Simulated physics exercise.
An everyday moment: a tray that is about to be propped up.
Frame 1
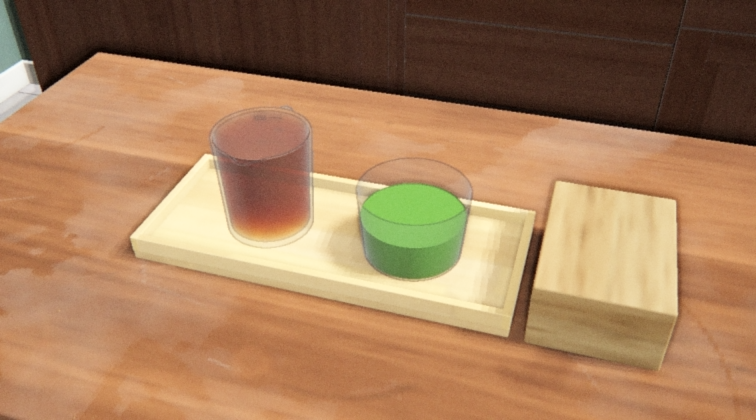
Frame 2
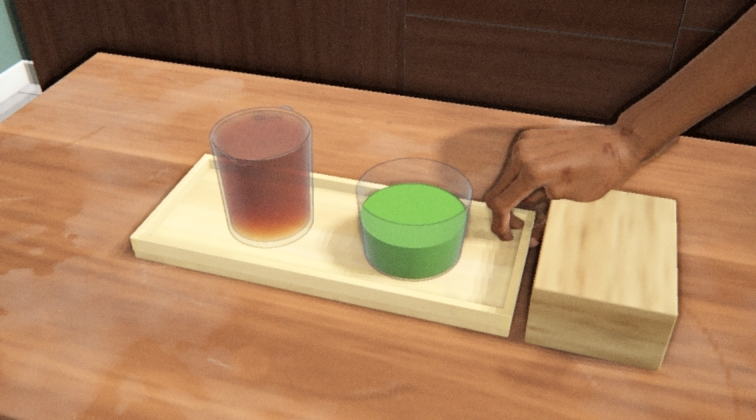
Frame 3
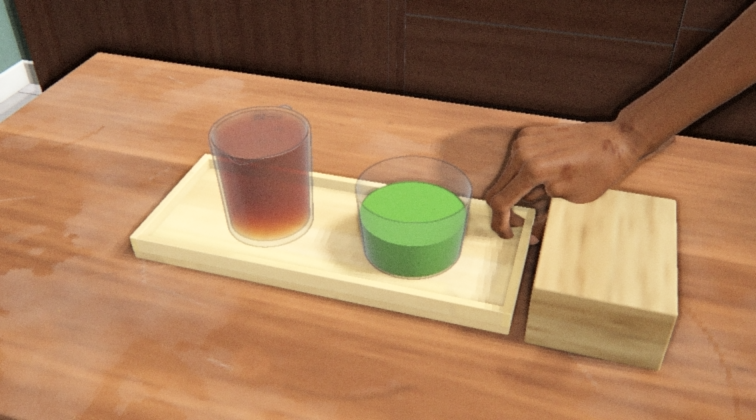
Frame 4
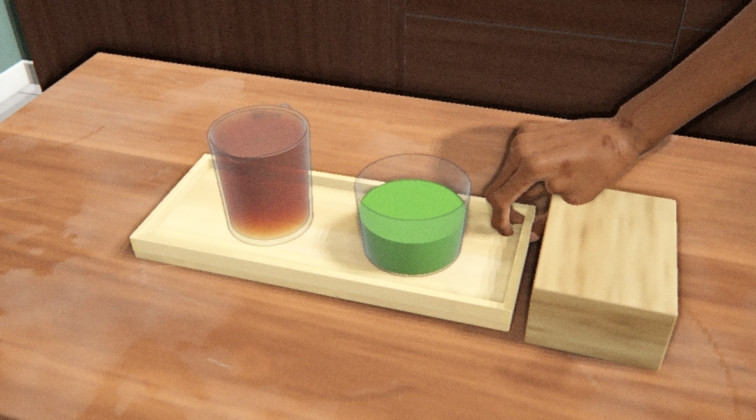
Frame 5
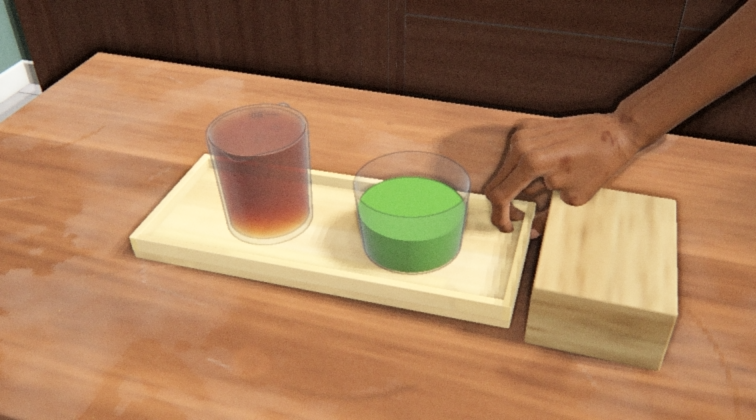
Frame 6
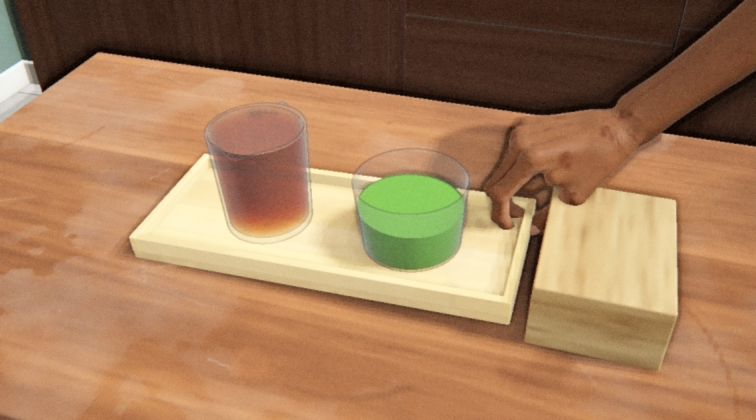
A hand gripping the right end of a pale wooden tray and raising it very slightly, with brown and green liquids in clear containers.
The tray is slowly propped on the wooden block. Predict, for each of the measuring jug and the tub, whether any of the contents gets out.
One by one: Measuring jug: I'd say some spillage there. Tub: I'd say no spillage there.
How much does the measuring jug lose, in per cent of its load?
That comes to 6 per cent, as I see it.
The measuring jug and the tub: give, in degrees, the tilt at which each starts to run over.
The first at 6 degrees, the second at 30 degrees.
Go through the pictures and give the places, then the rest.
The tray lies flat; measuring jug (266, 175) nearly full; tub (414, 219) about half full; wooden block (597, 330), in the first frame.
A hand takes the end of the tray; measuring jug nearly full, surface at (261, 135); tub about half full, surface at (414, 215), in the second frame.
The tray slopes by about 0°; measuring jug (265, 175) nearly full; tub (413, 217) about half full, in the third frame.
The end is rising; measuring jug nearly full, surface at (259, 132); tub about half full, surface at (413, 210); wooden block (597, 330), in the fourth frame.
The end has come up a little; measuring jug (263, 173) nearly full; tub (412, 212) about half full, in the fifth frame.
Slope near 2°; measuring jug nearly full, surface at (256, 130); tub about half full, surface at (411, 205); wooden block (597, 330), in the sixth frame.
A moment on, the tray slopes by about 7°; measuring jug, a puddle lies under it; tub, all is still inside.
Further on, the tray slopes by about 13°; measuring jug, a puddle lies under it; tub, all is still inside.
When it is over, the tray slopes by about 12°, resting on the wooden block; measuring jug, a puddle lies under it; tub, all is still inside.
